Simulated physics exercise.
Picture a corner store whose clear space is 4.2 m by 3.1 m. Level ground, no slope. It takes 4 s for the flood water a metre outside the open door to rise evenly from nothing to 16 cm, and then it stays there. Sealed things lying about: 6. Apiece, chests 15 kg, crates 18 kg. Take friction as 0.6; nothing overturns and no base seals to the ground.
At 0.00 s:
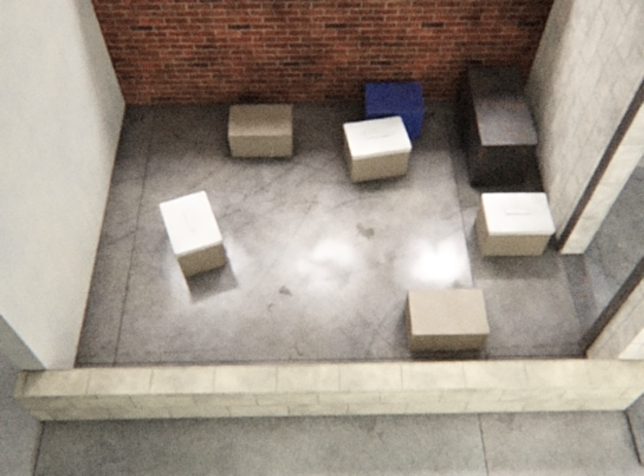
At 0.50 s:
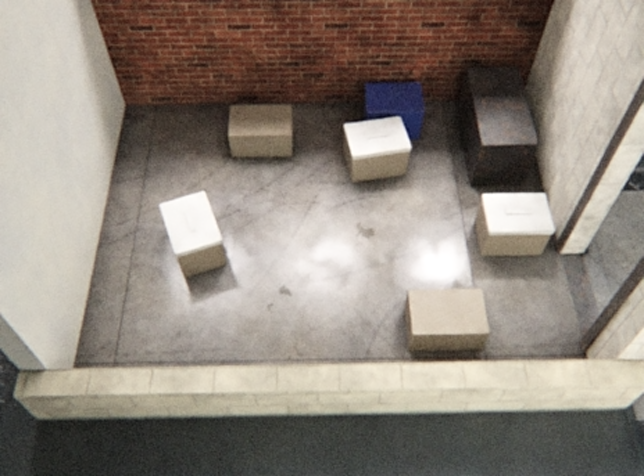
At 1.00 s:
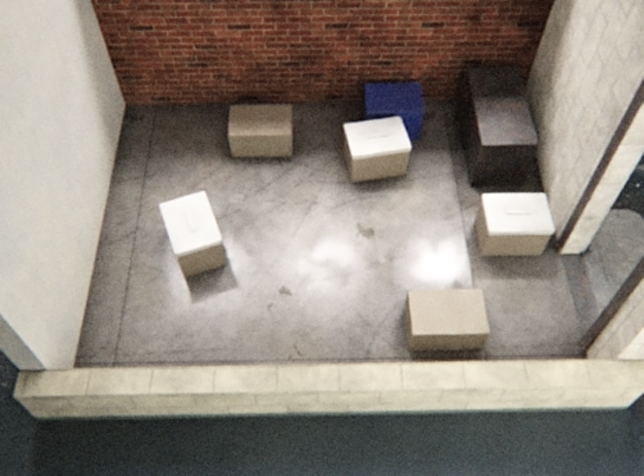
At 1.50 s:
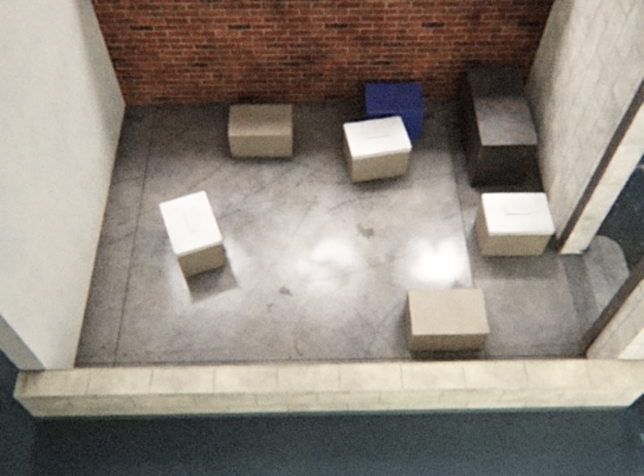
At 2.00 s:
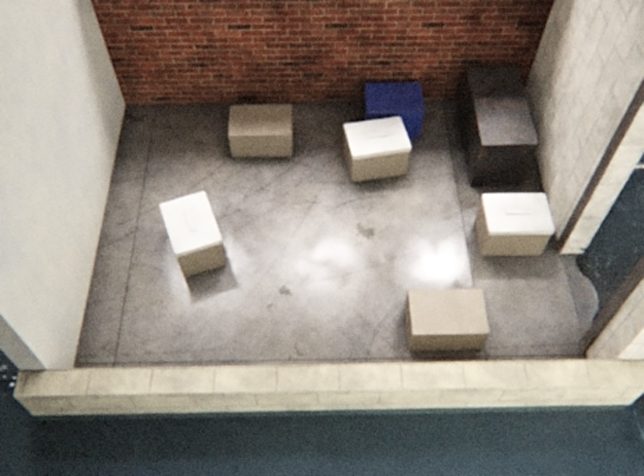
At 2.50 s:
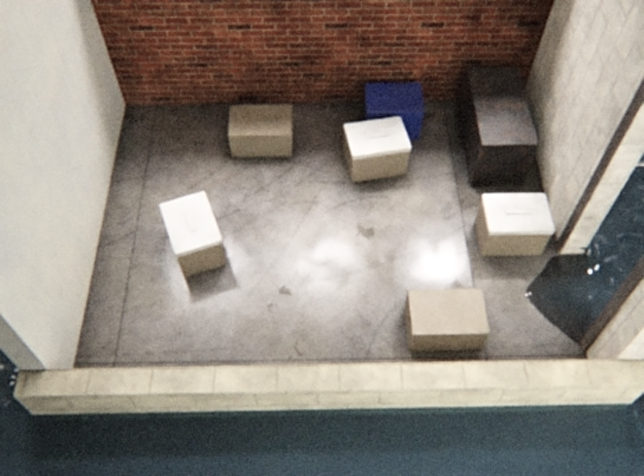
Corner store with brick back wall, dark water spreading outside and creeping in through the right-hand opening while scattered boxes stay still.
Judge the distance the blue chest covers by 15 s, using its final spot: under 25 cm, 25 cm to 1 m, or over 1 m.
The blue chest ends 25 cm to 1 m from its start.
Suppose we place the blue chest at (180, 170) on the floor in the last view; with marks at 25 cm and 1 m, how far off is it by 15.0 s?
So it budges only slightly.
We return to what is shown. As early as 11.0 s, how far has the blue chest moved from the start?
By then it has shifted roughly 0 cm.
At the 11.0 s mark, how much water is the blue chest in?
Somewhere close to 3 cm.
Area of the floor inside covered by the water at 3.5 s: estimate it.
Roughly 1.5 m2.
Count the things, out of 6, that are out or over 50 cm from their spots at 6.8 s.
Tally: 0.
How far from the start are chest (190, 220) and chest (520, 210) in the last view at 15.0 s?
80 cm and 10 cm respectively.
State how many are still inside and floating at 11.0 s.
Total: 0.
After 3.5 s the blue chest is near (394, 97), 0.0 m from its start, aground; 0 afloat.
After 6.8 s the blue chest is near (394, 97), 0.0 m from its start, aground; 0 afloat.
After 11.0 s the blue chest is near (394, 97), 0.0 m from its start, aground; 0 afloat.
After 15.0 s the blue chest is near (433, 99), 0.4 m from its start, aground; 3 afloat.
